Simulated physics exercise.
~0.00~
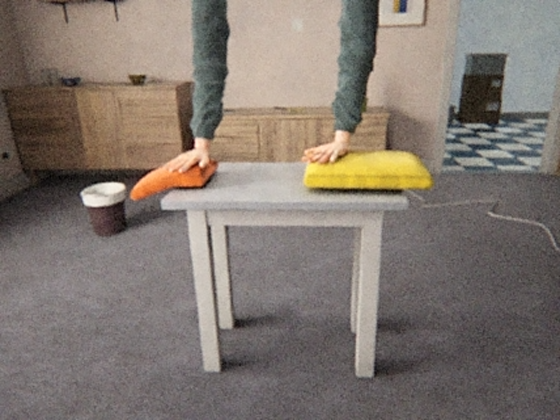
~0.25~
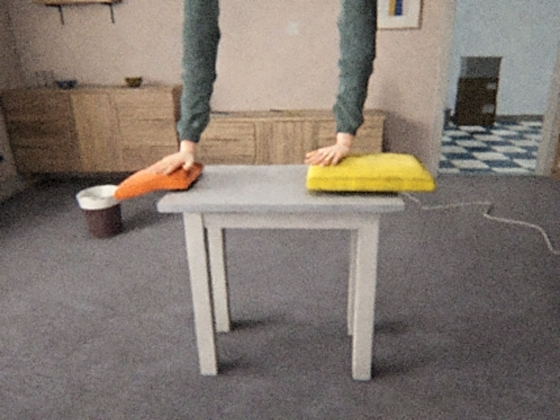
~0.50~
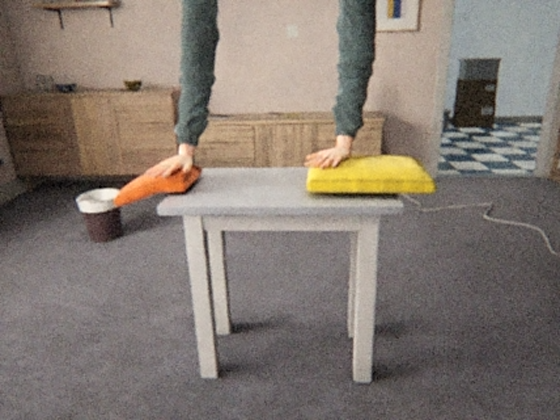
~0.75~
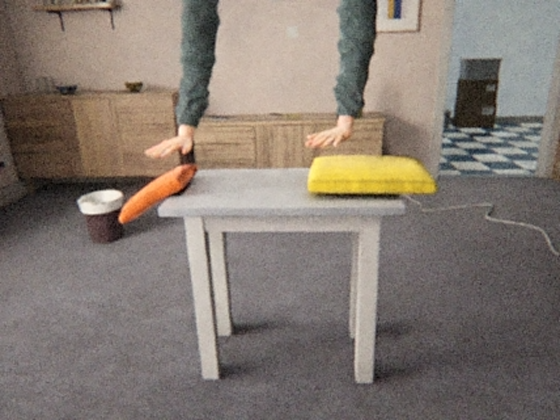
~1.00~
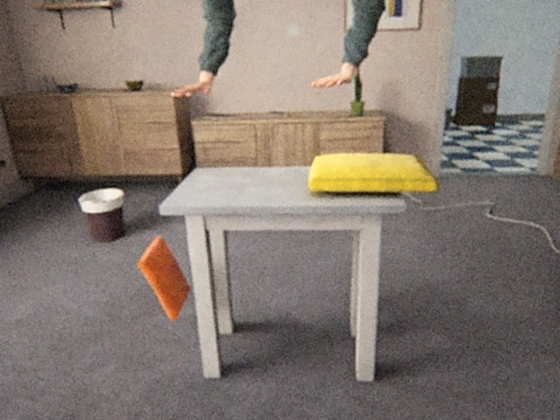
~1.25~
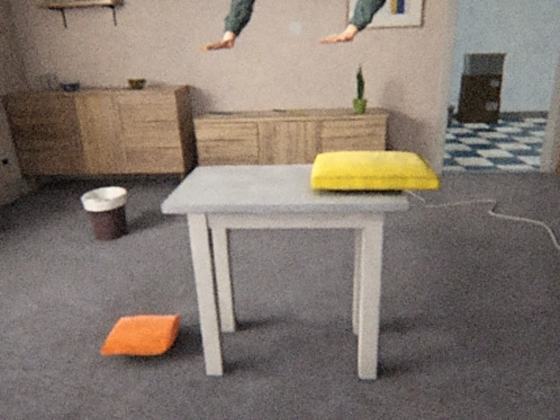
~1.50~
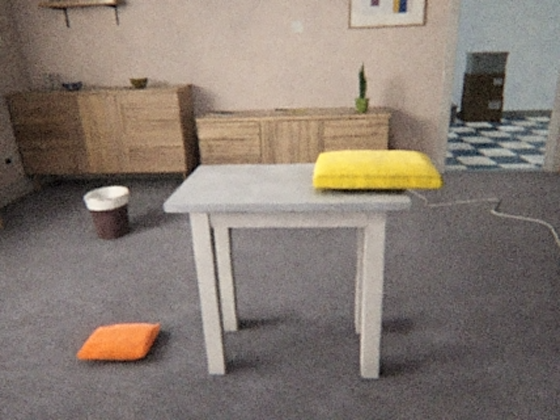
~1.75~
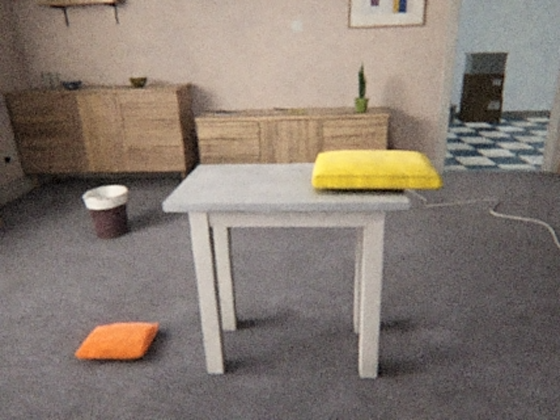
An orange sack tipped off the left end of a pale side table and dropped to the floor after two hands holding it and a yellow pillow let go and lifted away, while the pillow stayed in place on the right.
